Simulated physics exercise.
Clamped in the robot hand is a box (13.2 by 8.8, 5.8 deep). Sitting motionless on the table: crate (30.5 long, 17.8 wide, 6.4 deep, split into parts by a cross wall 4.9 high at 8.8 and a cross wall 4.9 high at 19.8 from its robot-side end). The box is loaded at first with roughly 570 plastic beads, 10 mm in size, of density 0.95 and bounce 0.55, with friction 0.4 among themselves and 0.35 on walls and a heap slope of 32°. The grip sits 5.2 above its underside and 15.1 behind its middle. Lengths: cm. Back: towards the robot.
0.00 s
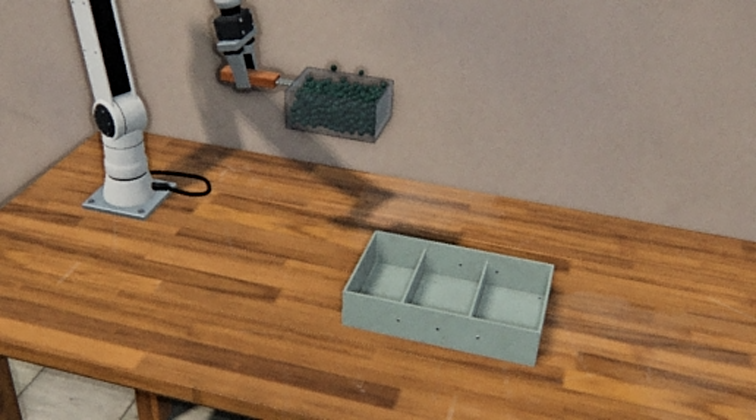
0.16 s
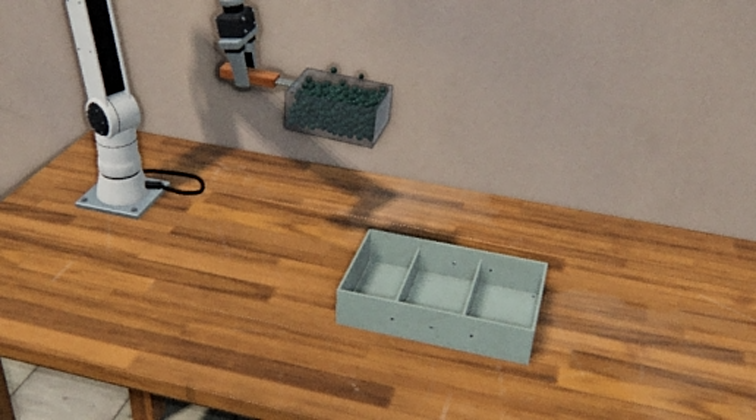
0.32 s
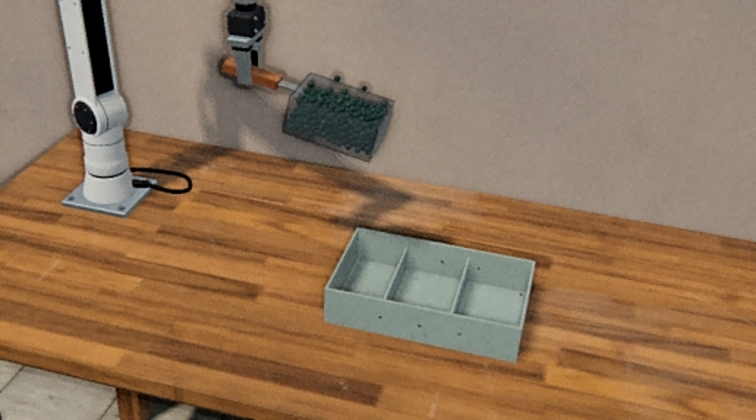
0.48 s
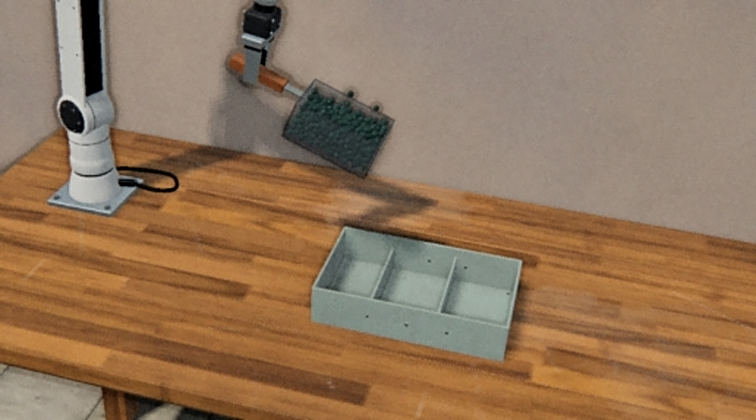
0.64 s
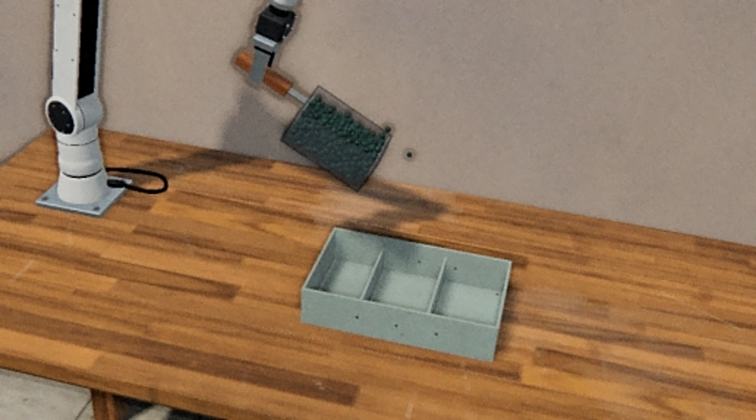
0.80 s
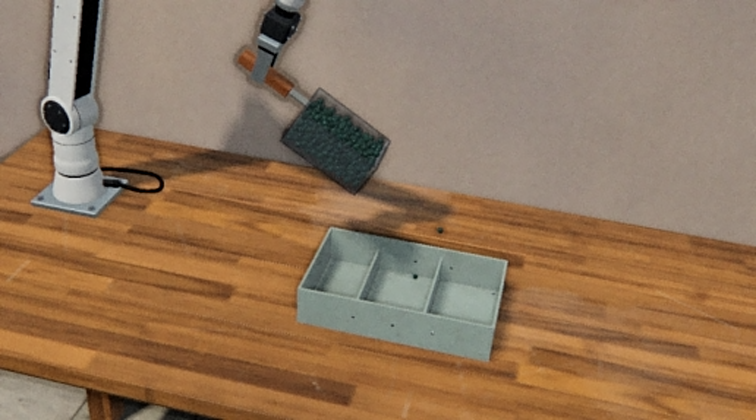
Above a wooden table, a robot hand gripped a clear box of dark green beads by its handle and tilted it steadily down to the right, while a few beads dropped toward a divided tray.
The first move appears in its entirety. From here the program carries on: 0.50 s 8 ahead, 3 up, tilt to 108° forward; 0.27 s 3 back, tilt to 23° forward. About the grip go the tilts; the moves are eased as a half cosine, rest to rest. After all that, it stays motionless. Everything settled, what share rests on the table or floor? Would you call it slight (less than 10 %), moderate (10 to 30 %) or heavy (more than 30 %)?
I would call it heavy.
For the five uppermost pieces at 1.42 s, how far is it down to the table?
Height: Some 28 cm.
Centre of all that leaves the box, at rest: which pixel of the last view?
Roughly at pixel (320, 289).
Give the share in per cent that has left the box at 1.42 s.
About 50 per cent.
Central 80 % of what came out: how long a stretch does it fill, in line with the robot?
About 52 cm.
After 1.11 s, tilted 83° forward, highest piece 31 above the table; 557 in the box, 1 in the middle part, 14 in flight or on a rim.
After 1.42 s, tilted 75° forward, highest piece 29 above the table; 288 in the box, 146 on the table or floor, 86 in the robot-side part, 3 in the middle part, 49 in flight or on a rim.
After 1.77 s, tilted 23° forward, highest piece 35 above the table; 201 in the box, 186 on the table or floor, 89 in the robot-side part, 6 in the middle part, 3 in the far-side part, 87 in flight or on a rim.
After 2.82 s, tilted 23° forward, highest piece 35 above the table; 224 on the table or floor, 201 in the box, 89 in the robot-side part, 50 in the far-side part, 8 in the middle part.
At rest, 224 on the table or floor, 201 in the box, 89 in the robot-side part, 50 in the far-side part, 8 in the middle part. That is 39 % on the table or floor.
